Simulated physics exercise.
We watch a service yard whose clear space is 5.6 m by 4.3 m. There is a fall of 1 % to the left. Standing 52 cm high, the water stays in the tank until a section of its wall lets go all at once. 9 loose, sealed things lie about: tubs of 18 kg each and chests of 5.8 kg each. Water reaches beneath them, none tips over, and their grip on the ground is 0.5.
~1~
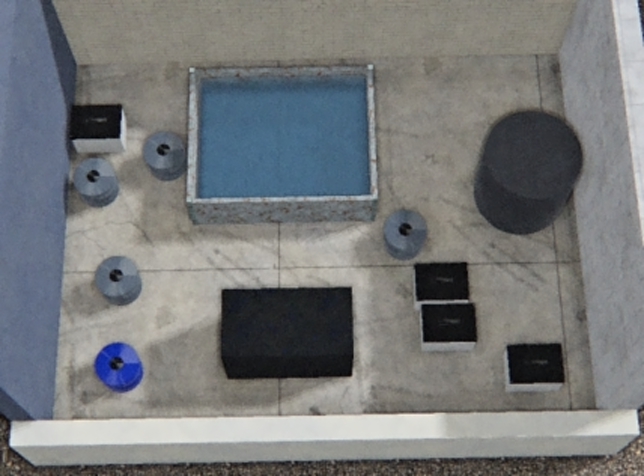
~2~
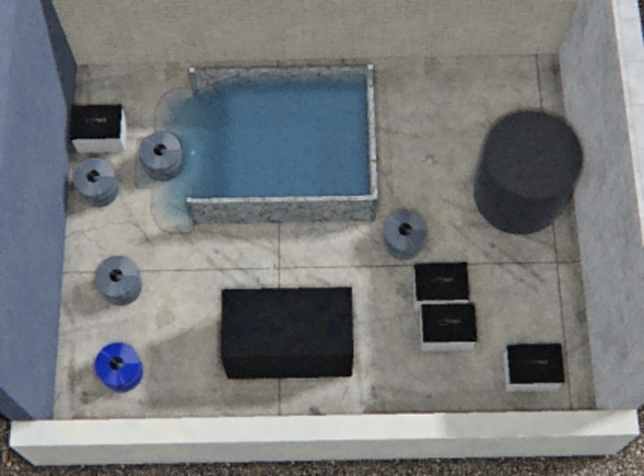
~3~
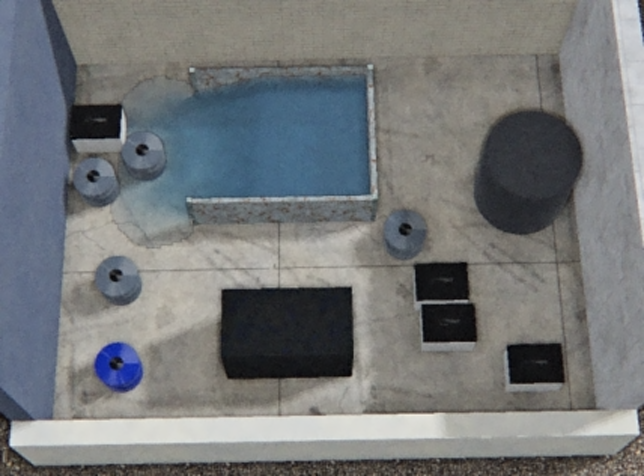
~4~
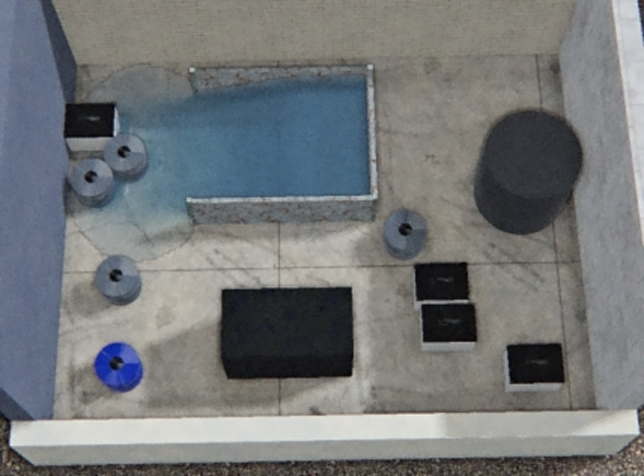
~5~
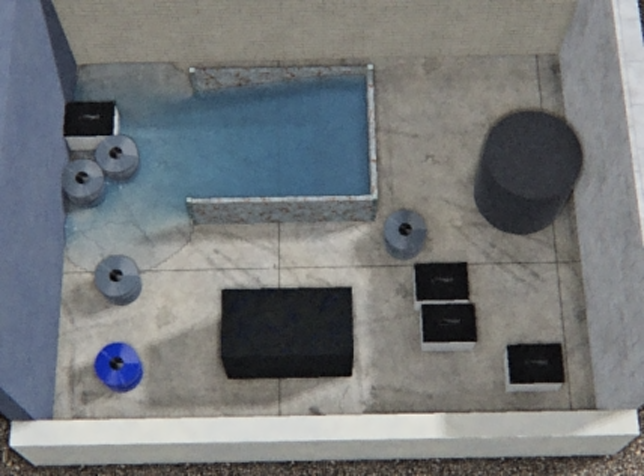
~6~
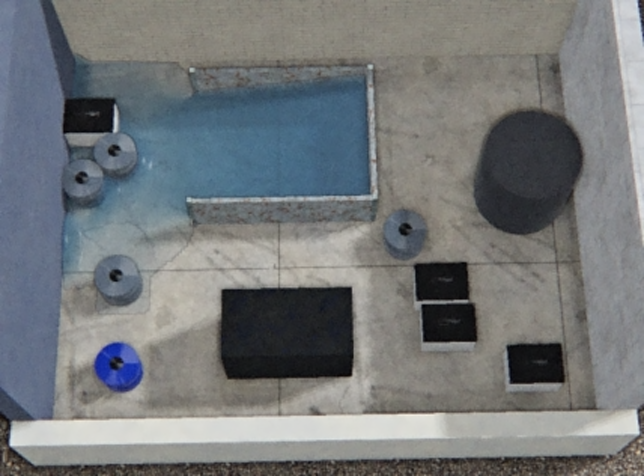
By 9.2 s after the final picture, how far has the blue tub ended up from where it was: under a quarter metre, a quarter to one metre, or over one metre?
Washed away.
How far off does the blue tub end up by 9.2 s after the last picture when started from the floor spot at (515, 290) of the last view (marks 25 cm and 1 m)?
In the end it keeps its place.
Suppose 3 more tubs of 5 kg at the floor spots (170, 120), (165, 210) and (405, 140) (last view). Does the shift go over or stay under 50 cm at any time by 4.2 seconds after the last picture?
Well, in that order it's higher, higher and lower.
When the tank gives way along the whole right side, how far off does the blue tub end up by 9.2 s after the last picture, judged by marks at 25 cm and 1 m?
Outcome for the blue tub: No real movement.
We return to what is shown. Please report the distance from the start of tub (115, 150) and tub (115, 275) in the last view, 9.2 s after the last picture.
Taking them in turn, the shifts are 30 cm and 200 cm.
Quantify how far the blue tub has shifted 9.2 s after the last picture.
I'd estimate some 350 centimetres.
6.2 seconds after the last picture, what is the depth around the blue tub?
I'd put it at about 7 cm.
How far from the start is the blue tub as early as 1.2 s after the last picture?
Around 5 cm from the start by that time.
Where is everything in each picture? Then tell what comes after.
In the first frame, the blue tub at (117, 364) rests on the ground; 2.8 m2 under water; 0 of 9 have shifted.
In the second frame, the blue tub at (117, 364), on the bottom; 3.5 m2 under water; 0 of 9 have shifted.
In the third frame, the blue tub at (117, 364) rests on the ground; 4.2 m2 under water; 1 of 9 have shifted.
In the fourth frame, the blue tub at (117, 364), on the bottom; 5.2 m2 under water; 2 of 9 have shifted.
In the fifth frame, the blue tub at (117, 364) rests on the ground; 6.1 m2 under water; 3 of 9 have shifted.
In the sixth frame, the blue tub at (117, 364), on the bottom; water covers 6.3 m2; 3 of 9 have shifted.
Then, 1.2 s after the last picture the blue tub is near (119, 367), 0.0 m from its start, aground; 3 afloat.
Then, 3.8 s after the last picture the blue tub is near (370, 395), 2.6 m from its start, aground; 3 afloat.
Then, 6.2 s after the last picture the blue tub is near (480, 376), 3.7 m from its start, aground; 4 afloat.
Then, 9.2 s after the last picture the blue tub is near (480, 376), 3.7 m from its start, aground; 4 afloat.
